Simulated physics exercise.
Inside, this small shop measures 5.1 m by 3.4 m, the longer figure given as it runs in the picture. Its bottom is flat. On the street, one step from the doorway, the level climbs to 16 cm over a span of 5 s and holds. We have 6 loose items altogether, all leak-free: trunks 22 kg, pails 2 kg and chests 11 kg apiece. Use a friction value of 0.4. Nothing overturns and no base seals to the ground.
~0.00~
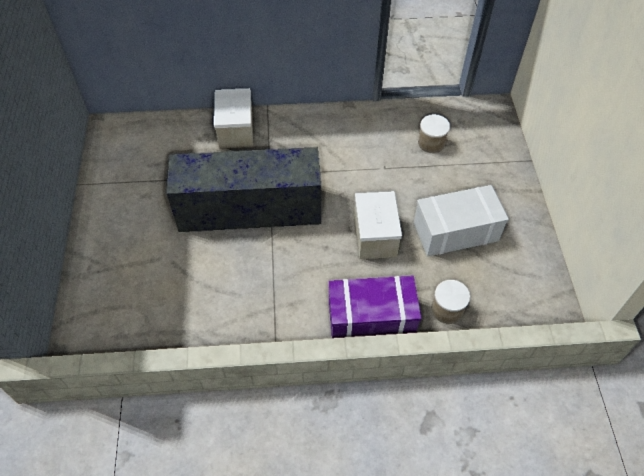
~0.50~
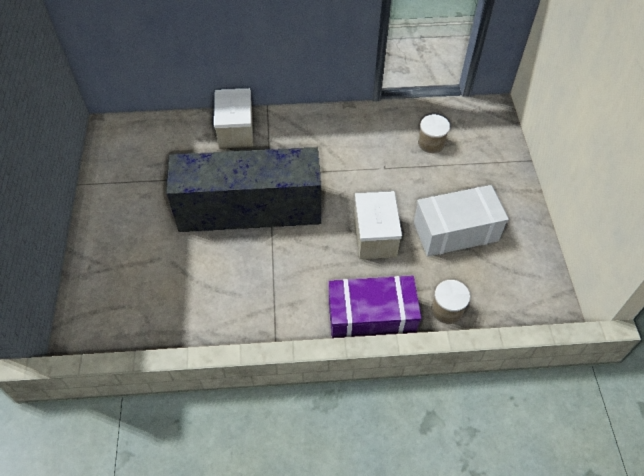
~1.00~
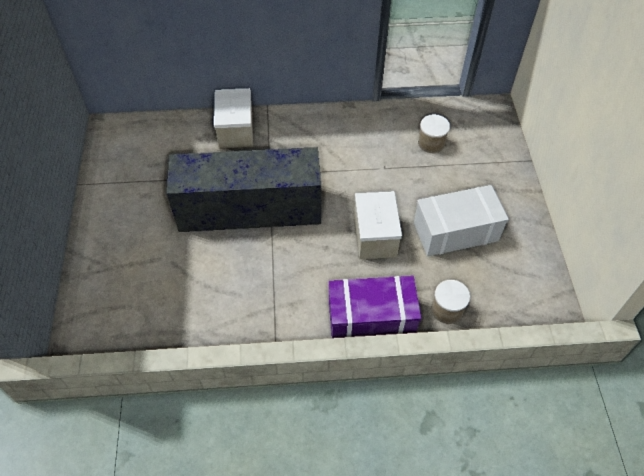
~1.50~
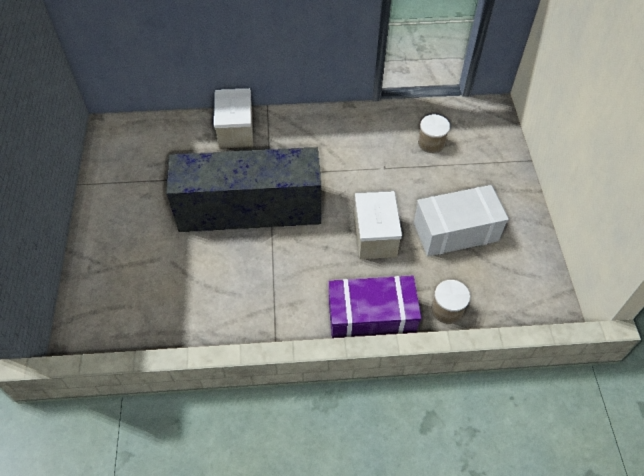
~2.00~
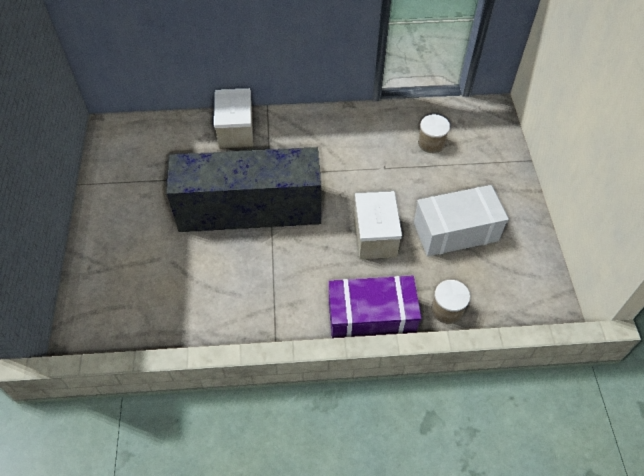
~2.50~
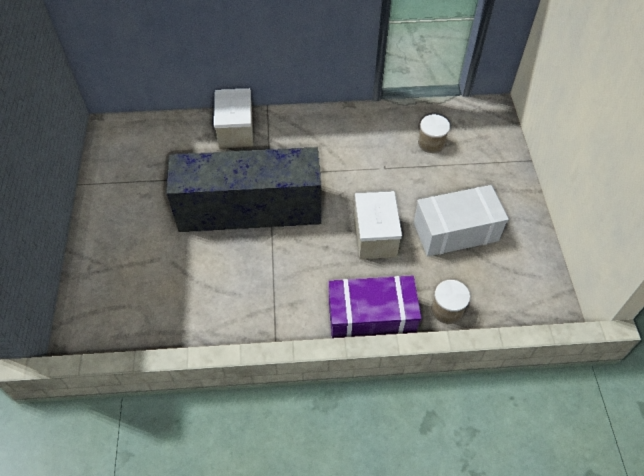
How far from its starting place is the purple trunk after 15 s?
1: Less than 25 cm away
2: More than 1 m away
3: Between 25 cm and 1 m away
2, more than 1 m away.
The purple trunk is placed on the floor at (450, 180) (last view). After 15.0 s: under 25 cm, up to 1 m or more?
I'd say it goes a long distance.
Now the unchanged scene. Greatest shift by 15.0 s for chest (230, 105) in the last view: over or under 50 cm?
Below.
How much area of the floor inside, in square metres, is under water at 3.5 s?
About 1.0 m2 is covered.
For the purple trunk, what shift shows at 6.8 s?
Roughly 0 cm.
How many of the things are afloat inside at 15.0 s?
5.
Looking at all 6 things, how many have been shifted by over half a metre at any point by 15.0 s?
Tally: 5.
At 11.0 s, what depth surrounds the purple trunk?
Roughly 6 cm at that moment.
After 3.5 s the purple trunk is near (374, 299), 0.0 m from its start, aground; 0 afloat.
After 6.8 s the purple trunk is near (374, 299), 0.0 m from its start, aground; 1 afloat.
After 11.0 s the purple trunk is near (253, 321), 1.1 m from its start, aground; 3 afloat.
After 15.0 s the purple trunk is near (92, 312), 2.5 m from its start, afloat; 5 afloat.
